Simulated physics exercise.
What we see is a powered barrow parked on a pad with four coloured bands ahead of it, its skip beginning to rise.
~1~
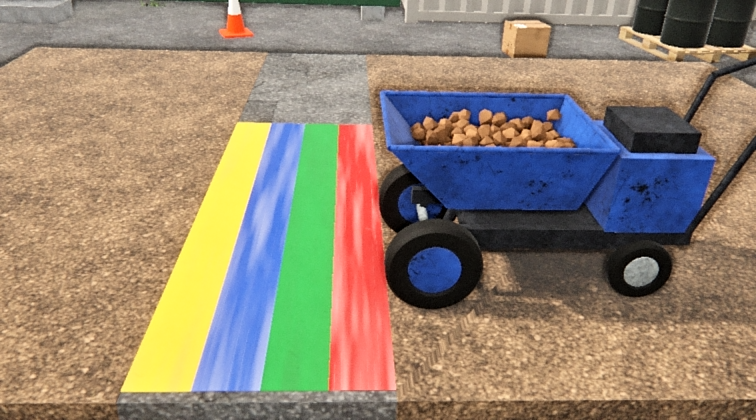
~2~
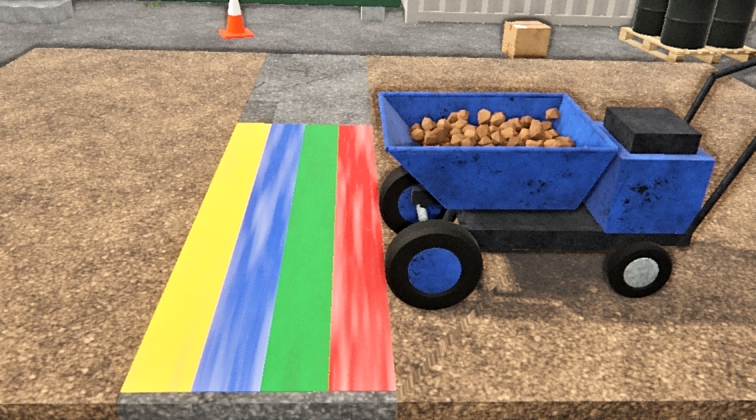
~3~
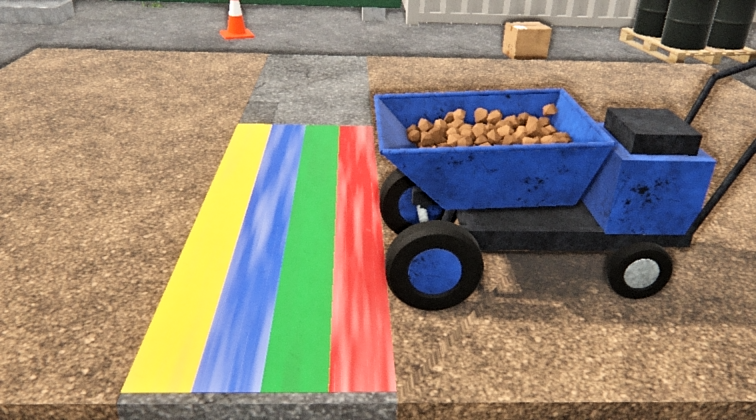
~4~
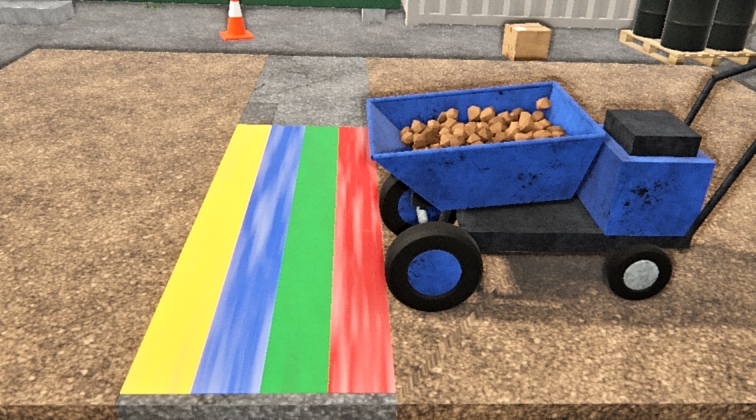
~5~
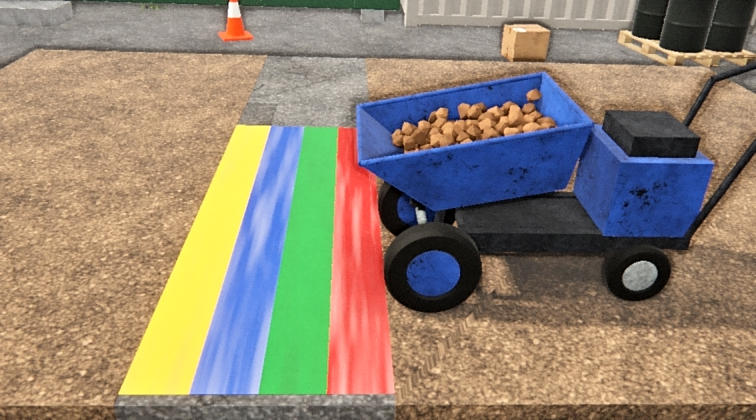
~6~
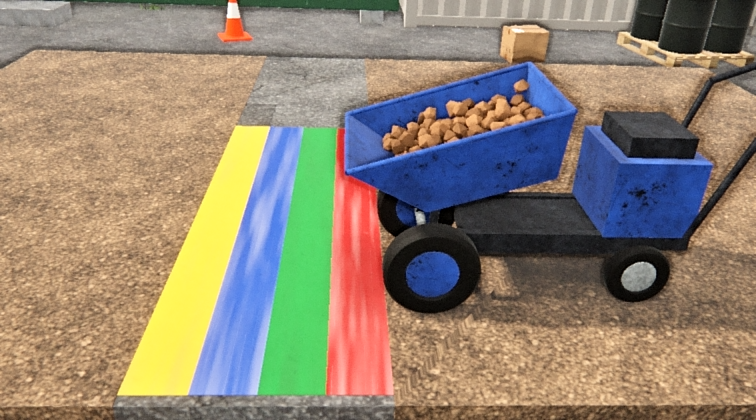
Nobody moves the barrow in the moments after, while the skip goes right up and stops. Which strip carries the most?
The blue strip.
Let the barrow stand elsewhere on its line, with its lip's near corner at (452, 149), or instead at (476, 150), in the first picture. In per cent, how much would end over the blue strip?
20 % and 20 %.
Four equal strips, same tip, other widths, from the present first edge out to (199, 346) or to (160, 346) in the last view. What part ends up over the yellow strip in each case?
In order, 30 % and 30 %.
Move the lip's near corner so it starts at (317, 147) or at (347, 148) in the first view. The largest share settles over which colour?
First spot: The yellow one; second spot: The strip in yellow.
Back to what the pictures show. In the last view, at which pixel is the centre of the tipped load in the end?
Roughly at pixel (233, 263).
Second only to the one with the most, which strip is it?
The strip in yellow comes second.
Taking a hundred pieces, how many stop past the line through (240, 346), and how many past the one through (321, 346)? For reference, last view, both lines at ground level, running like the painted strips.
Near 60 % and near 80 %, in that order.
Shortly afterwards, skip tipped steeply; the whole lot in the skip.
Next, skip tipped right over; near half in the skip; a little over the green strip; near a third over the blue strip; a little over the yellow strip.
Some moments later, skip tipped right over; near a quarter in the skip; a little over the green strip; near a third over the blue strip; near a quarter over the yellow strip; a little off the paint.
In the end, skip tipped right over; near a quarter in the skip; none at all over the red strip; a little over the green strip; near a third over the blue strip; near a quarter over the yellow strip; a little off the paint.
